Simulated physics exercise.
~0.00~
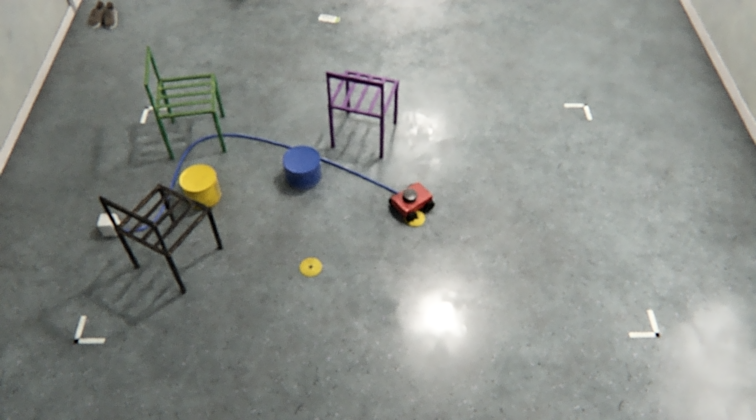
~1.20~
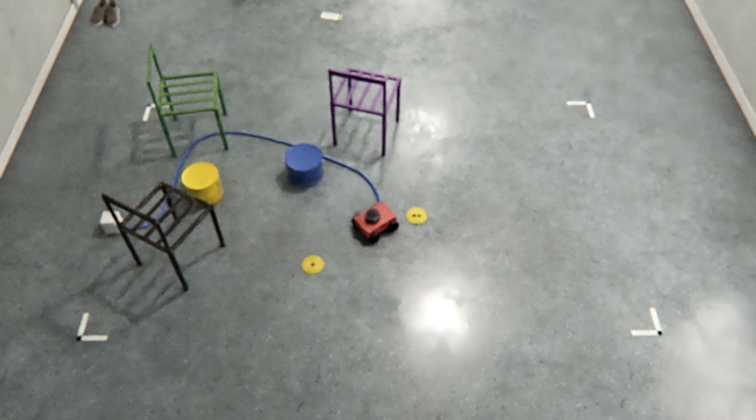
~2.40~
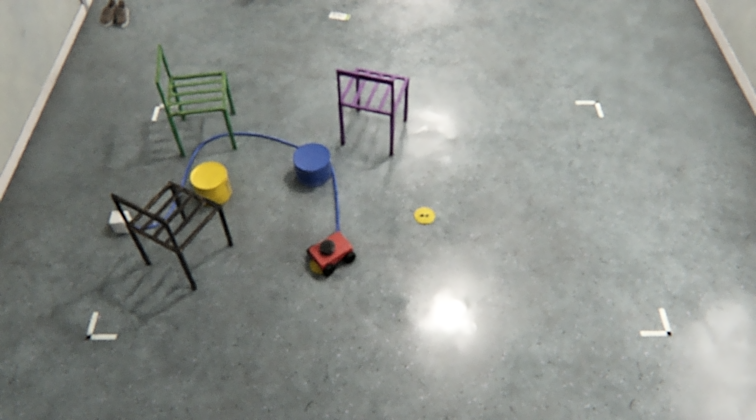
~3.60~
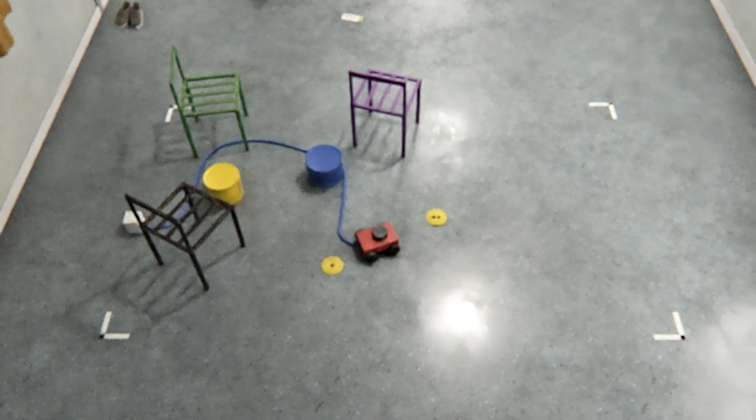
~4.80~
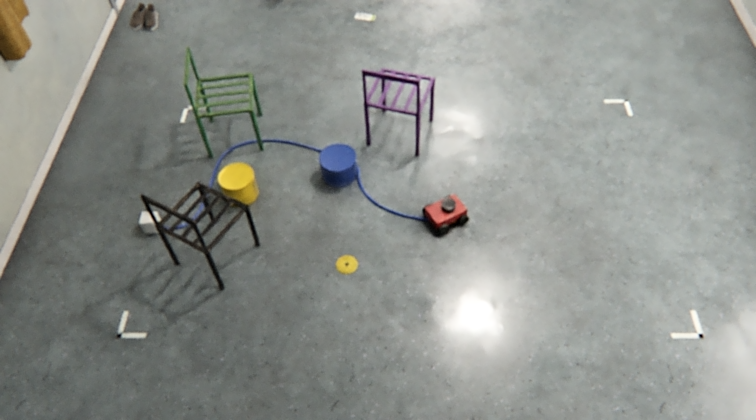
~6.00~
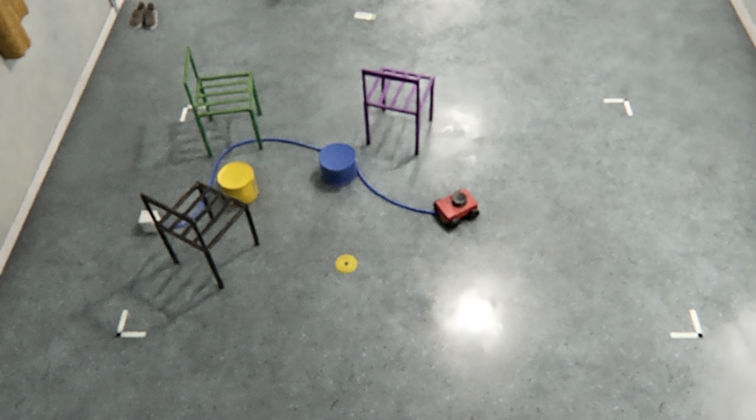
At the start, a small red cart sits on a grey floor near a yellow mark, trailing a blue lead that curves past a blue bin, a yellow bin, and green, black and purple chairs. The cart moves left and down, drawing away from the first mark until it reaches a second one. It then turns back to the right, with the lead bending down from the blue bin. Next it travels right and slightly up, back to the first mark, as the view pans slightly left. Finally it edges a little farther right, the lead still trailing behind and the chairs and bins unmoved.
